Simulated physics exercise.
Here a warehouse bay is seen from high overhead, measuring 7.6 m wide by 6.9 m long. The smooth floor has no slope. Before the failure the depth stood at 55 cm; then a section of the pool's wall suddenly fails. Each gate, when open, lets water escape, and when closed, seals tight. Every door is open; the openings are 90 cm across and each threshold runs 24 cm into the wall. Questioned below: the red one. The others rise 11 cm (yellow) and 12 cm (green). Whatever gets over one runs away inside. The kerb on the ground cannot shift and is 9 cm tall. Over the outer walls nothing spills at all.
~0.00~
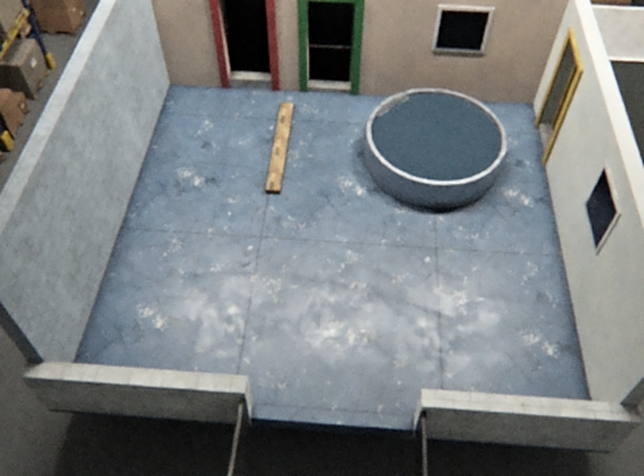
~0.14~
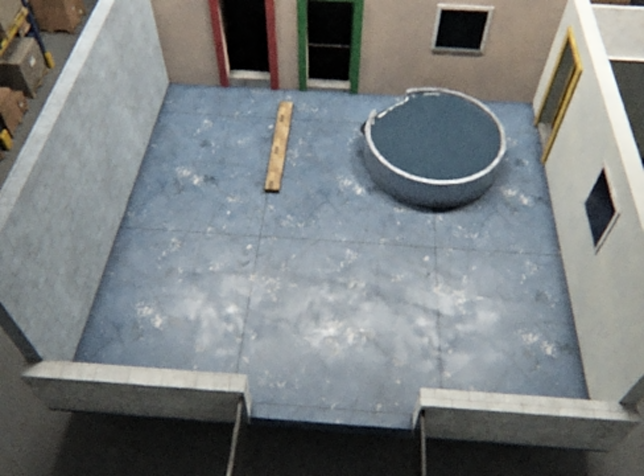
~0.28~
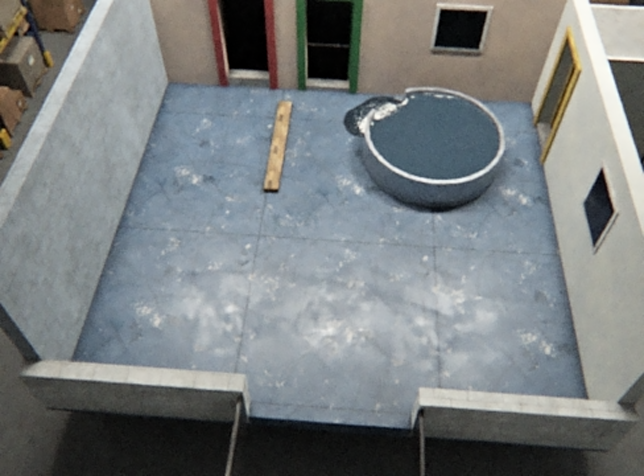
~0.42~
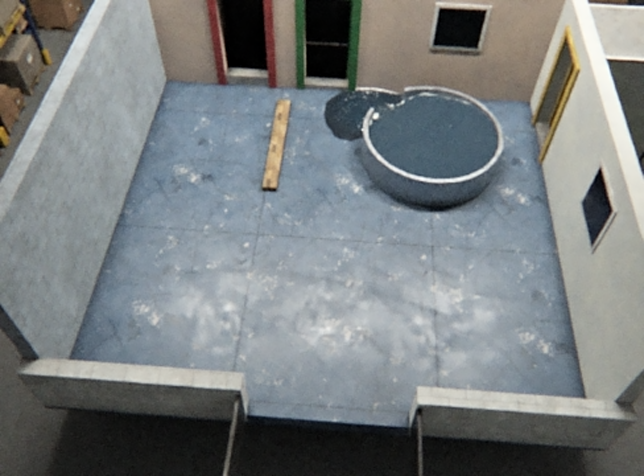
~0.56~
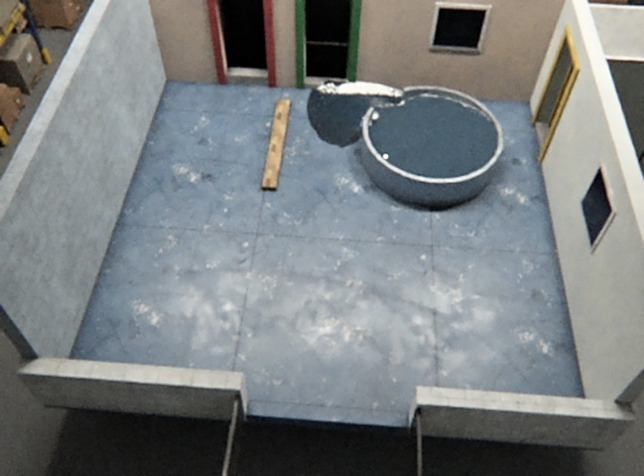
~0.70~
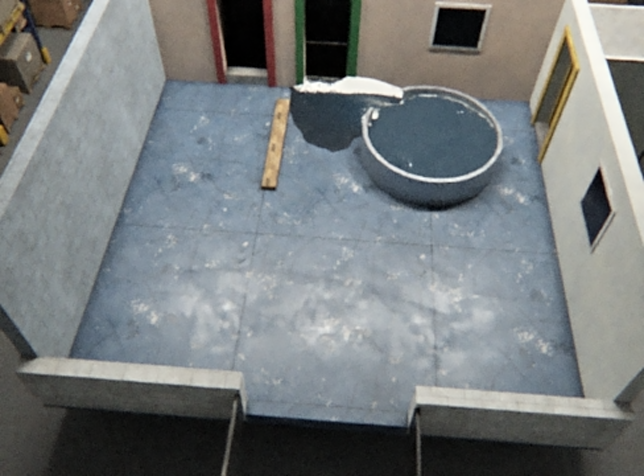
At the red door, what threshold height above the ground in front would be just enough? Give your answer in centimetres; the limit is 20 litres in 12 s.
8.5 cm.
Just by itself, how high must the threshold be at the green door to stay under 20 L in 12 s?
Roughly 19 cm at the green door.
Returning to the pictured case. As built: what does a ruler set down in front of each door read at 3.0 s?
Depths, in cm - red: 13, yellow: 6, green: 17.
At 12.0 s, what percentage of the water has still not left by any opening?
Remaining share: Around 92 %.
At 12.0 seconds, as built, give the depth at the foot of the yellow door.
It comes to about 3.0 centimetres deep.
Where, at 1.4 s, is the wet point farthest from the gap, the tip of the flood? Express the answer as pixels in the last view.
The farthest wet point is roughly at (192, 82) in the last view.
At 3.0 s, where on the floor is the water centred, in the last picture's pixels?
Look at about (369, 136) in the last view.
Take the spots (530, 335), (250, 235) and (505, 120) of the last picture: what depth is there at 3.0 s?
Depths of roughly 0 cm, 0 cm and 2 cm, in that order.
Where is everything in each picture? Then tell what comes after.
The first picture shows the pool at (436, 136) is whole and still, 55 cm deep; the red door at (247, 48) is dry.
In the second picture, water pours out on the far side and has run 0.3 m, to a hidden place; about 5 cm deep outside, 55 cm at the back.
In the third picture, the gap is on the far side, the front 0.7 m out at (352, 113); the back of the pool holds 55 cm.
In the fourth picture, the gap is on the far side, the front 1.2 m out at (346, 92); the back of the pool holds 55 cm.
In the fifth picture, water pours out on the far side and has run 1.6 m, to (317, 90); about 6 cm deep outside, 55 cm at the back.
In the sixth picture, the gap is on the far side, the front 2.0 m out at (294, 89); the back of the pool holds 55 cm; 1.0 m in a straight line remain to the red door at (243, 44).
After 1.4 s water covers 10 % of the floor, deepest (36 cm) near (363, 98); 8 cm at the red door, 0 litres in over its 24 cm threshold.
After 3.0 s water covers 25 % of the floor, deepest (28 cm) near (162, 92); 13 cm at the red door, 0 litres in over its 24 cm threshold.
After 12.0 s water covers 100 % of the floor, deepest (10 cm) near (291, 106); 4 cm at the red door, 0 litres in over its 24 cm threshold.
At the red door as built, the water arrived by 1.0 s and peaked near 14 cm at 2.0 s.
Run again over the same 12 s with other heights there, 29 litres in over 7.5 cm, 11 litres over 10 cm. The limit of 20 litres is kept from about 8.5 cm up.
